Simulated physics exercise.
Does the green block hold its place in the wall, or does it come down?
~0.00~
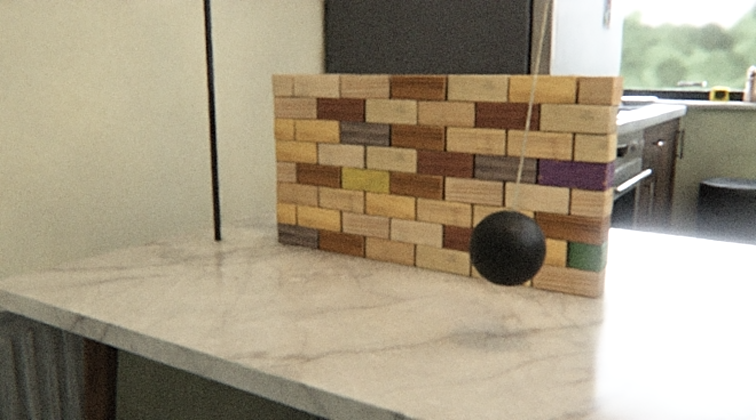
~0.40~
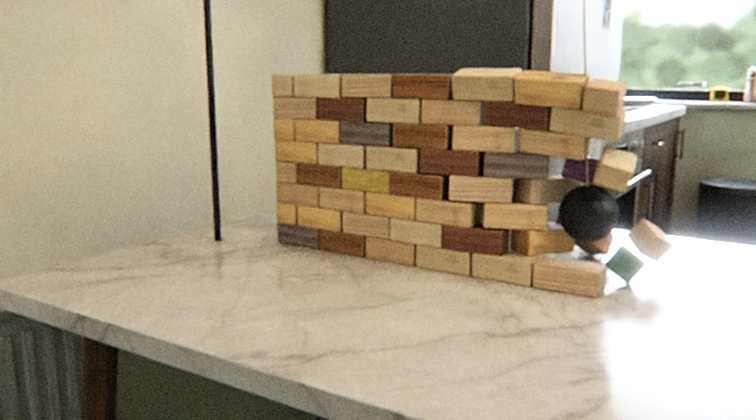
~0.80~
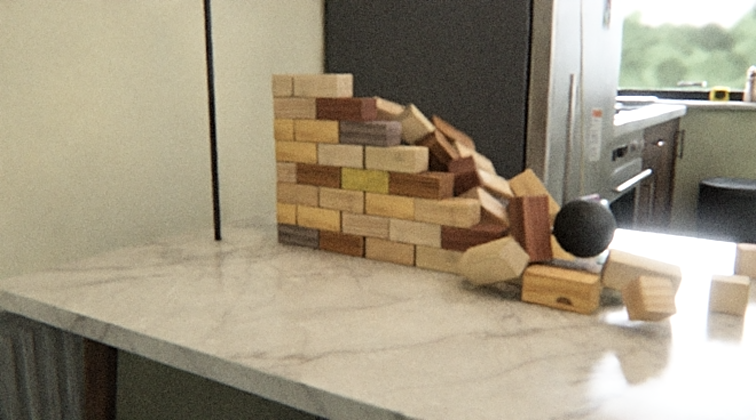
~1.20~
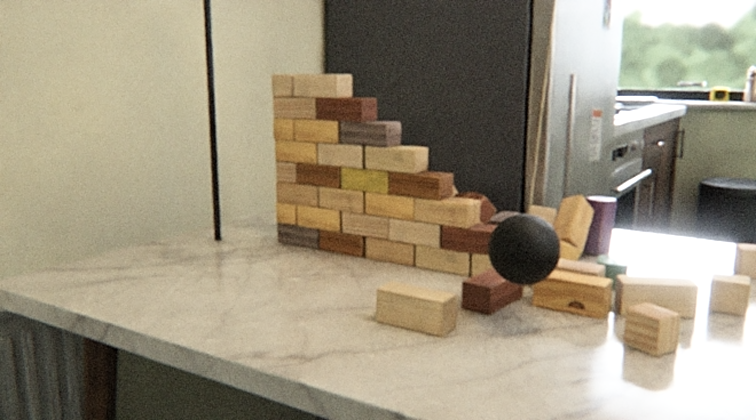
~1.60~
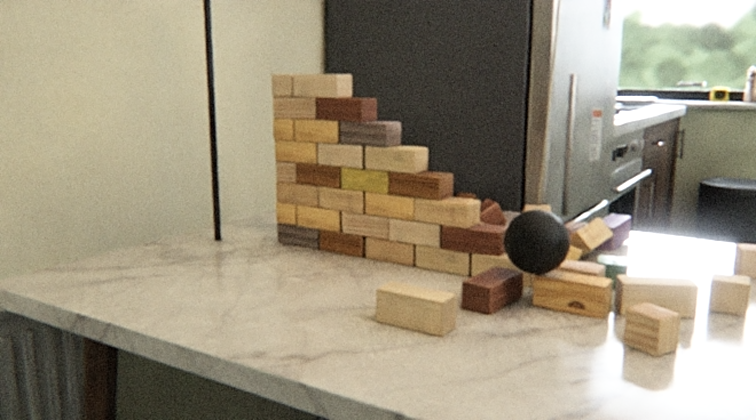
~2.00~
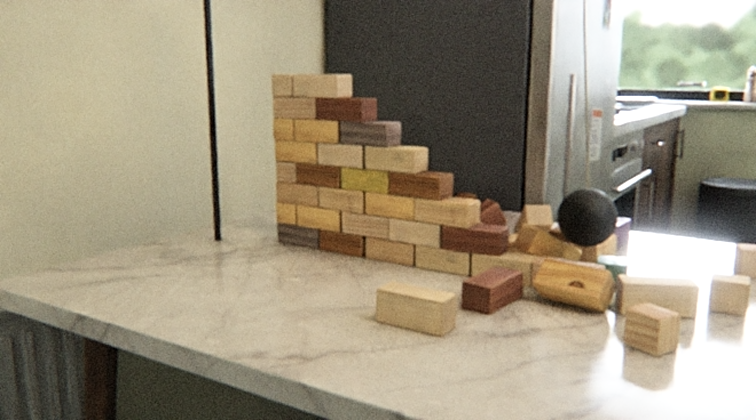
The green block comes down. The ball knocks it out of the right end of the wall, and it ends up among the fallen blocks.
